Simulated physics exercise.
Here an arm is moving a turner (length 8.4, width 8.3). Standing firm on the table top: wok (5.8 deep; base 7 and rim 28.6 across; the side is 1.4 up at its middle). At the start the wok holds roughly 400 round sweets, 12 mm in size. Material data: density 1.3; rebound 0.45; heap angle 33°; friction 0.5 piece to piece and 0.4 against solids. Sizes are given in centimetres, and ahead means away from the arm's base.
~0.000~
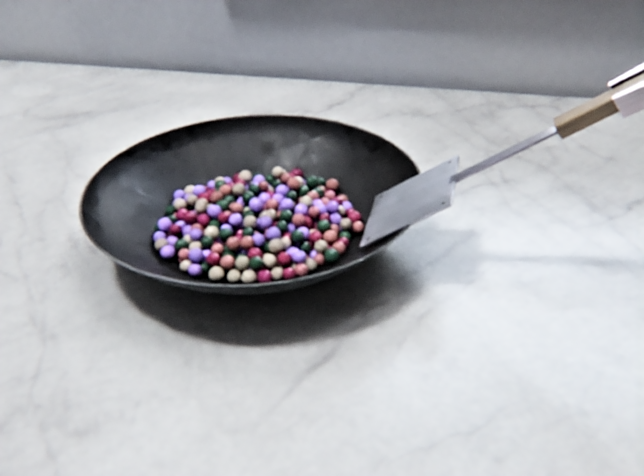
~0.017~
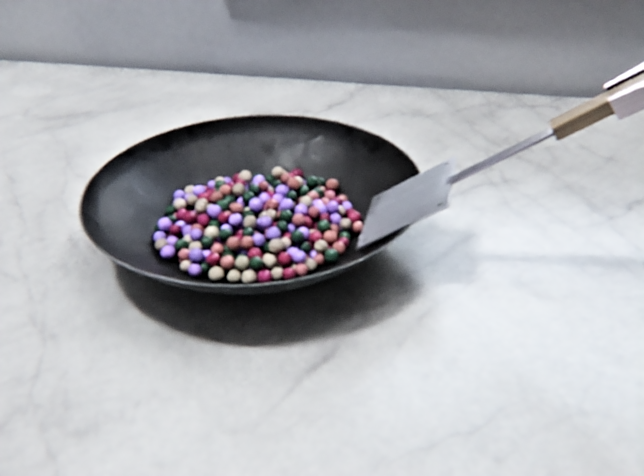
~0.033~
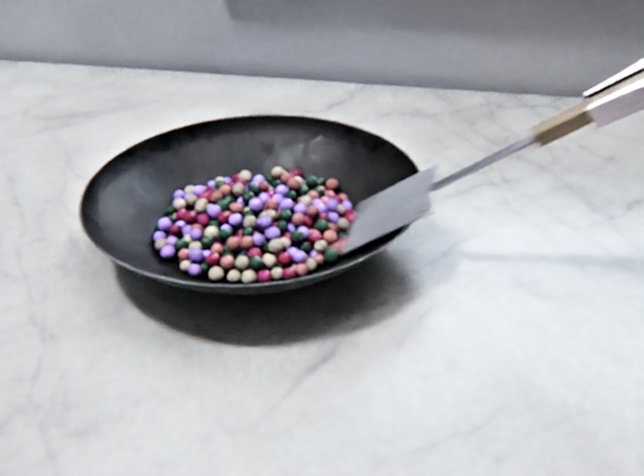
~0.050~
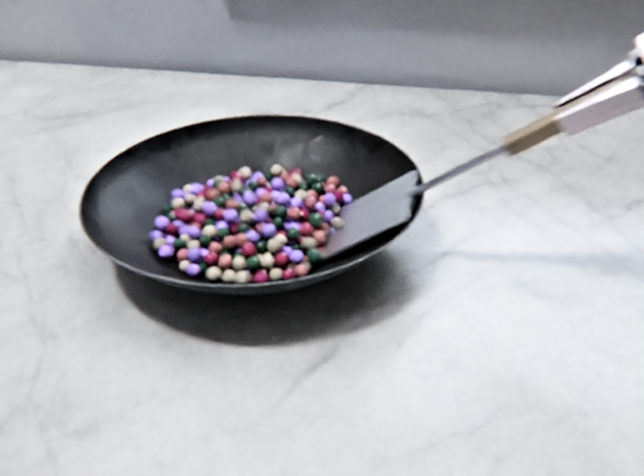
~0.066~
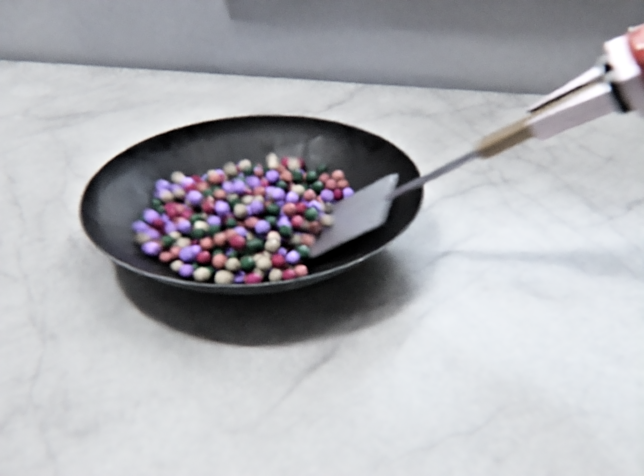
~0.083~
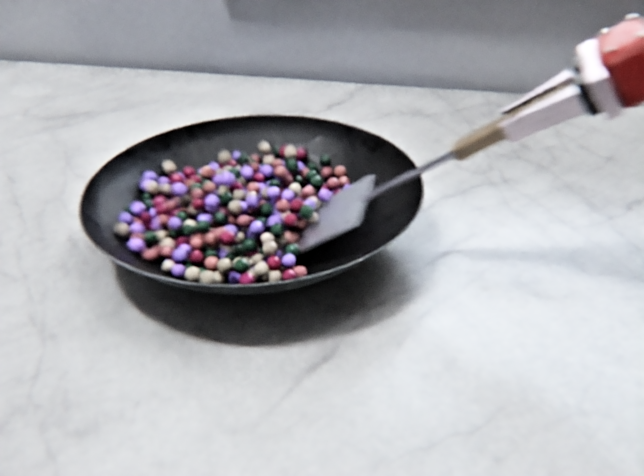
In this clip, a robotic arm holding a turner lowers its blade into the right side of a dark wok and moves it leftward, pushing the small multicoloured balls so that the pile shifts and spreads toward the left.
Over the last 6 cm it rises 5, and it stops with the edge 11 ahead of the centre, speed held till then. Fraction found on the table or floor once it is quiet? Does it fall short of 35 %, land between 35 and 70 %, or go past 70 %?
It lands between 35 and 70 %.
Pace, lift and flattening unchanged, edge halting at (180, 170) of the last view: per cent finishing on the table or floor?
Estimate: Approx. 15 %.
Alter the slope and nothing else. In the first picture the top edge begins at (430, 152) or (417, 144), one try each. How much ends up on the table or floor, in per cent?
First try around 45 percent, second around 45 percent.
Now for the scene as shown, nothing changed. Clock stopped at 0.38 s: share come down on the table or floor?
Around 20 percent.
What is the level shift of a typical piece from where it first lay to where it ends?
It comes to some 10 cm.
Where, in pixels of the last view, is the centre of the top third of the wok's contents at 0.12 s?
It sits at about (194, 189).
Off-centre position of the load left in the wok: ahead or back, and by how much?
The kept load is shifted forward by about 3.5 cm.
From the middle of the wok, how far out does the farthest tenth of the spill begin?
Distance from centre: Approx. 90 cm.
After 0.12 s, sloping 35°, highest piece 8 above the table; 404 in the wok.
After 0.16 s, sloping 35°, highest piece 8 above the table; 403 in the wok, 1 on the blade or in flight.
After 0.38 s, sloping 35°, highest piece 24 above the table; 227 in the wok, 83 on the table or floor, 94 on the blade or in flight.
After 1.43 s, sloping 35°, highest piece 4 above the table; 227 in the wok, 177 on the table or floor.
At rest, 227 in the wok, 177 on the table or floor. That is 44 % on the table or floor.
